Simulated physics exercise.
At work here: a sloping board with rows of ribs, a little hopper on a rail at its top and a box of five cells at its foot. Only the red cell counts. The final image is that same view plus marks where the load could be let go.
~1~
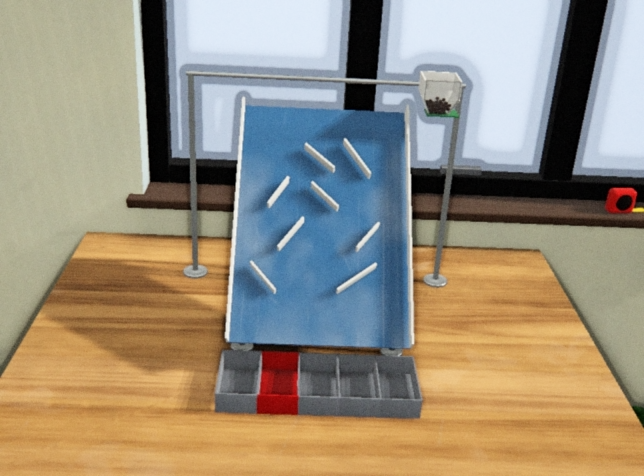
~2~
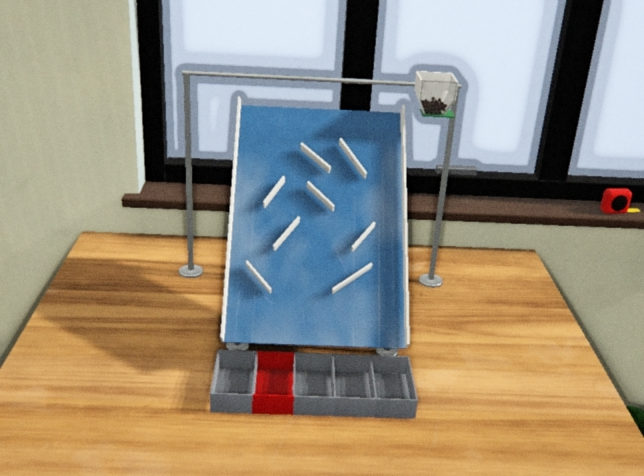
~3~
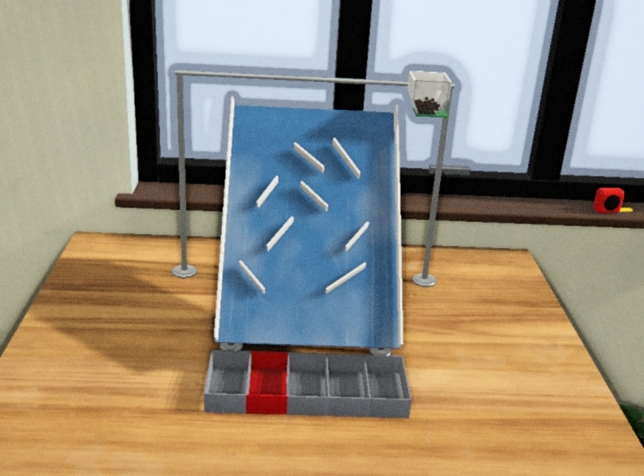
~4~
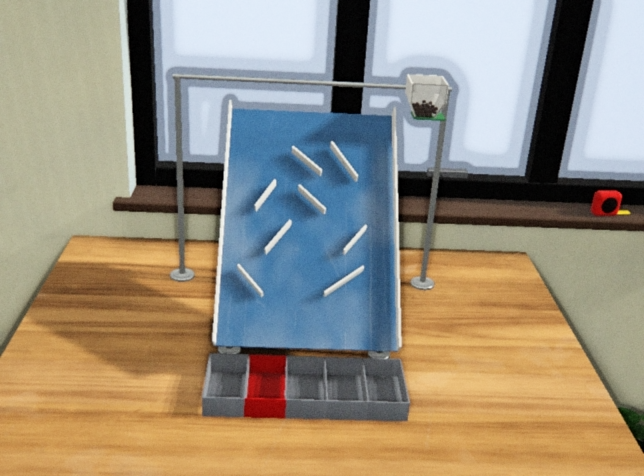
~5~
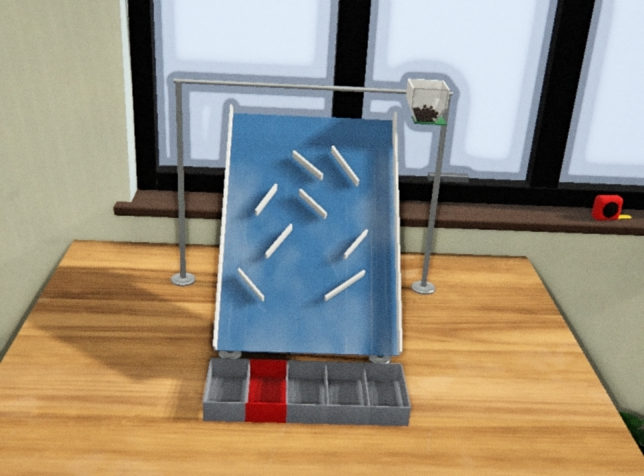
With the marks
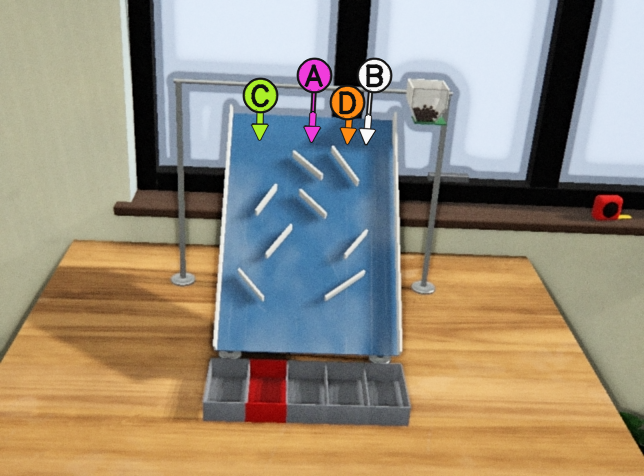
The view shifts slightly around a still blue sloping board, small hopper and cell box.
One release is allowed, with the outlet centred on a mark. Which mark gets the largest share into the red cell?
Best: A.
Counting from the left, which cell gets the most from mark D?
The fifth.
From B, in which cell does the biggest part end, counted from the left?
The fifth.
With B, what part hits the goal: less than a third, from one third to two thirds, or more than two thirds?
Less than a third.
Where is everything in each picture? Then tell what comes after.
The first picture shows hopper (438, 104), chocolate balls, door shut.
The second picture shows ribs (301, 143) to (330, 167), (341, 138) to (366, 173), (264, 202) to (284, 176).
The third picture shows ribs (301, 182) to (327, 206), (267, 246) to (293, 217), (346, 247) to (368, 222).
The fourth picture shows ribs (238, 264) to (262, 293), (325, 292) to (364, 266).
The fifth picture shows red cell (266, 412), number 2 of 5 from the left.
On the marked copy, mark A meets the board at (311, 136); mark B meets the board at (366, 138); mark C meets the board at (259, 134); mark D meets the board at (347, 138).
With A, roughly a third in the red cell, roughly half in other cells, about a tenth outside the box.
With B, just a few in the red cell, almost all in other cells, about a tenth outside the box.
With C, about a tenth in the red cell, the larger part in other cells, about a tenth outside the box.
With D, just a few in the red cell, the larger part in other cells, about a tenth outside the box.
